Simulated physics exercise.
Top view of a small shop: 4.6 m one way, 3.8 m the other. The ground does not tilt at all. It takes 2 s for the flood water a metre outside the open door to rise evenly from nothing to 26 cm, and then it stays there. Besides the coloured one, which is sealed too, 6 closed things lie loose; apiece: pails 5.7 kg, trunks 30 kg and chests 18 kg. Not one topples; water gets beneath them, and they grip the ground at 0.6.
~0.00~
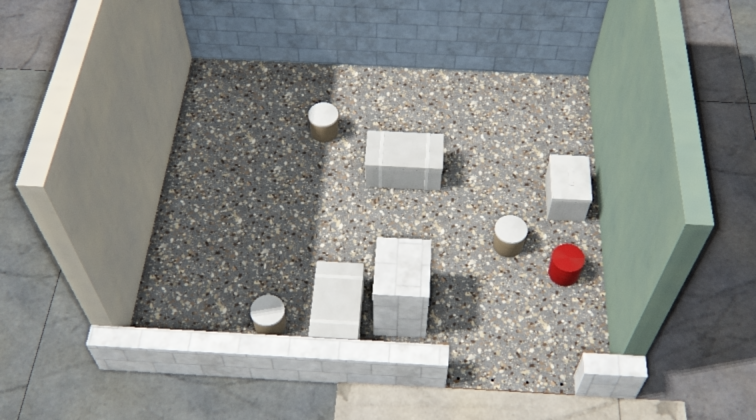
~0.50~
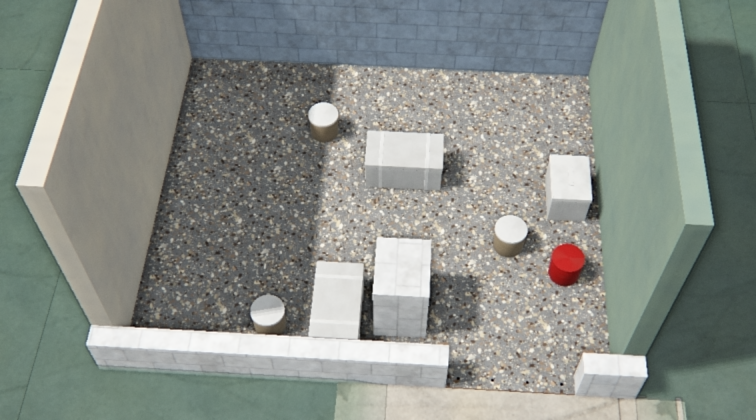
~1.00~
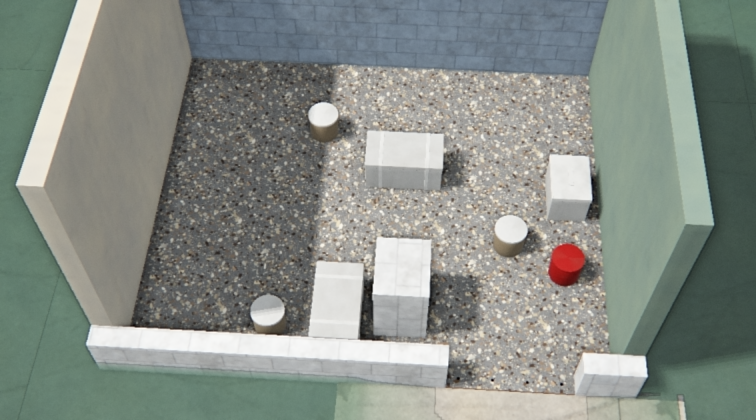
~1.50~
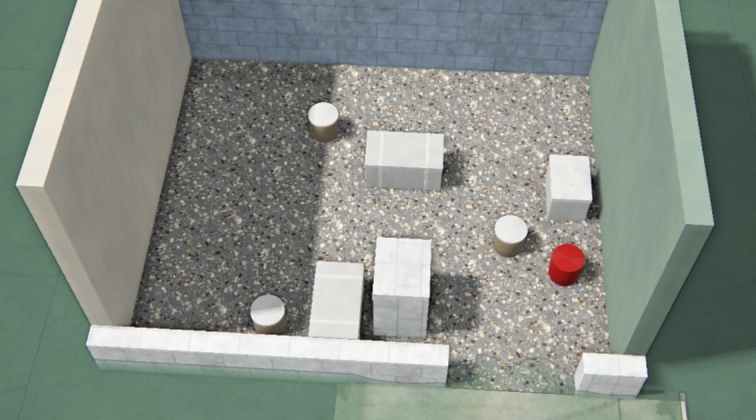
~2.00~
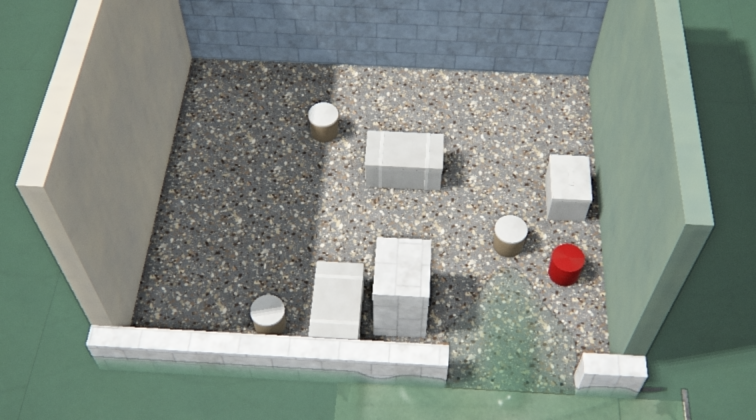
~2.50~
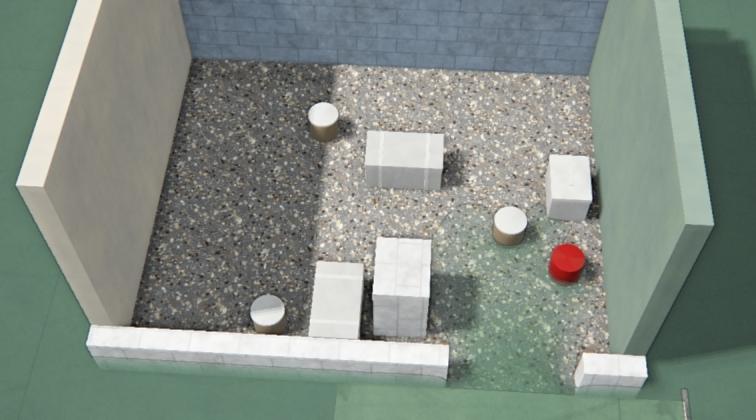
In a small shop seen from above, with pale blocks and short cylinders around a red pail, green-tinted water covers the ground outside, then enters through the front gap and spreads around the pail, while the objects barely move.
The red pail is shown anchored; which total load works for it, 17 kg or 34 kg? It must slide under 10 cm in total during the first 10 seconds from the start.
Only 34 kg.
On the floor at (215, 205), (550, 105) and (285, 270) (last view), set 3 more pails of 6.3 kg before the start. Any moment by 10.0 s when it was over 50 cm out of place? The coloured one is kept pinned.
In that order: Beyond it, beyond it, within it.
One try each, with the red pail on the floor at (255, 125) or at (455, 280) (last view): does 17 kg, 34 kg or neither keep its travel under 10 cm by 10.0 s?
In that order: Both loads work; just the heavier works.
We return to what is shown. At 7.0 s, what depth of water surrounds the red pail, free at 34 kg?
Close to 11 cm deep.
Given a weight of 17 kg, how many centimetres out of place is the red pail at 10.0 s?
50 cm.
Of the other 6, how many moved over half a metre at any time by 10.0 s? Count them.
Total: 4.
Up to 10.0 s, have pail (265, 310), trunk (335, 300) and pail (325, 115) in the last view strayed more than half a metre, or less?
Results in sequence: Threshold not reached; threshold not reached; threshold exceeded.
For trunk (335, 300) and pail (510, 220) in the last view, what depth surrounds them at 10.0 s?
I'd put it at 7 cm and 18 cm respectively.
After 3.5 s the red pail would be 20 cm from its start with 17 kg and 0 cm from its start with 34 kg; 11 cm of water round it then.
After 4.5 s the red pail would be 35 cm from its start with 17 kg and 0 cm from its start with 34 kg; 11 cm of water round it then.
After 7.0 s the red pail would be 47 cm from its start with 17 kg and 0 cm from its start with 34 kg; 11 cm of water round it then.
After 10.0 s the red pail would be 47 cm from its start with 17 kg and 0 cm from its start with 34 kg; 16 cm of water round it then.
